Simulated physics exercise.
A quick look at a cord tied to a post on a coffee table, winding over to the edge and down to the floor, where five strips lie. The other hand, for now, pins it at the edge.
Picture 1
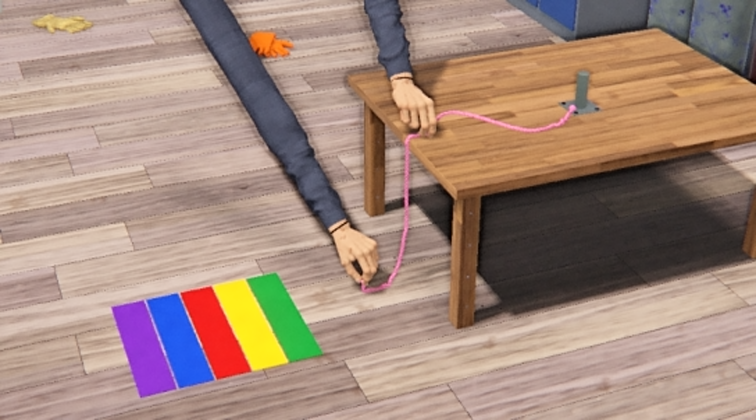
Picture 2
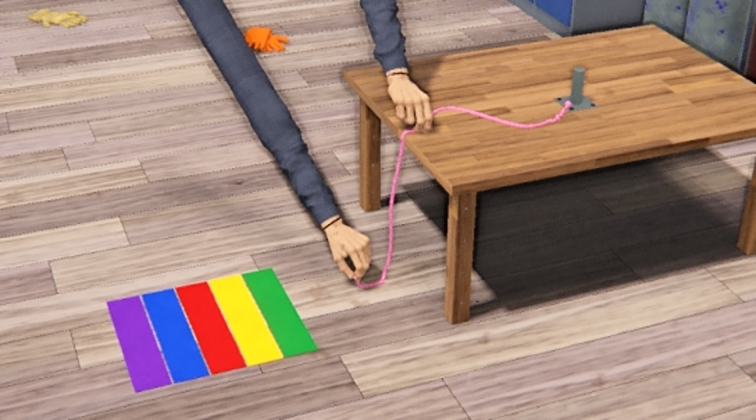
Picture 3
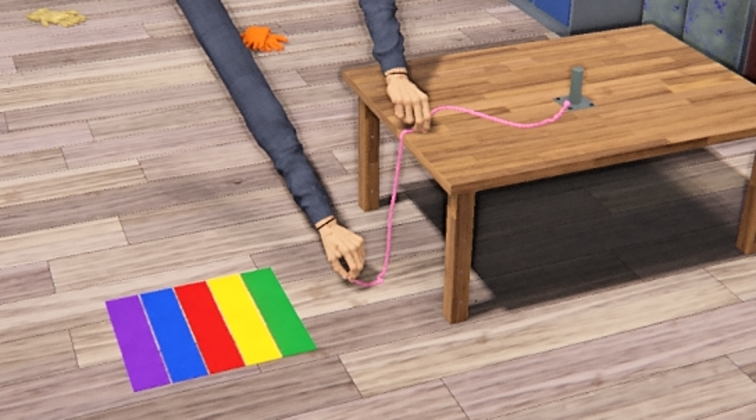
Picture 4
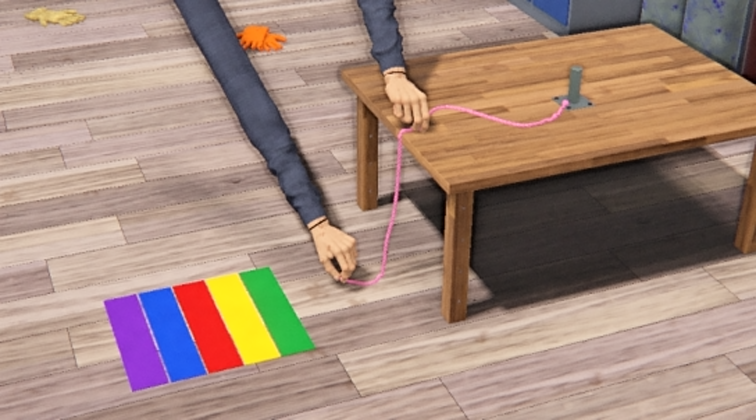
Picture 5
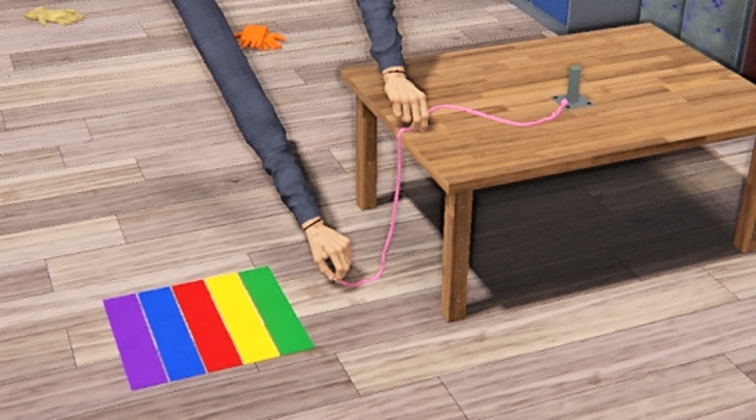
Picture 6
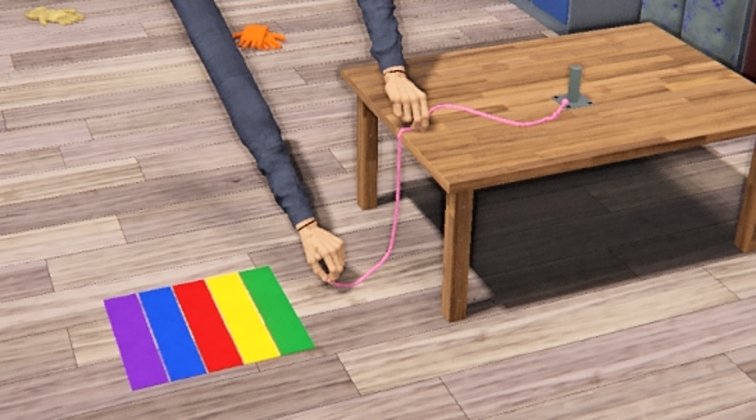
A hand near the floor draws a pink cord's end slowly left toward coloured strips.
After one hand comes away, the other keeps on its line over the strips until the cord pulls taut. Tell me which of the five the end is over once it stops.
It is over the blue strip.
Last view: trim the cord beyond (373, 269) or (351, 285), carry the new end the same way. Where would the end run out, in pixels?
The pixels are close to (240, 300) and (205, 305), one per try.
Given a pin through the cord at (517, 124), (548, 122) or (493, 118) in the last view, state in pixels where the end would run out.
For the three tries you'd see (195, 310), (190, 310) and (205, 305).
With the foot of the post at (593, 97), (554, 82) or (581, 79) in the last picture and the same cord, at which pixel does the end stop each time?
Try 1 about (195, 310), try 2 about (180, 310), try 3 about (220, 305).
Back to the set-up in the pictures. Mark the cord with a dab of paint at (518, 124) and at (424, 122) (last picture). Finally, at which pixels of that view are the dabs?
In that view they reach (489, 115) and (375, 153).
A little later, end near (241, 299); over yellow.
Next, end near (195, 309); over red.
When it is tight, end near (167, 315); over blue. The blue one.
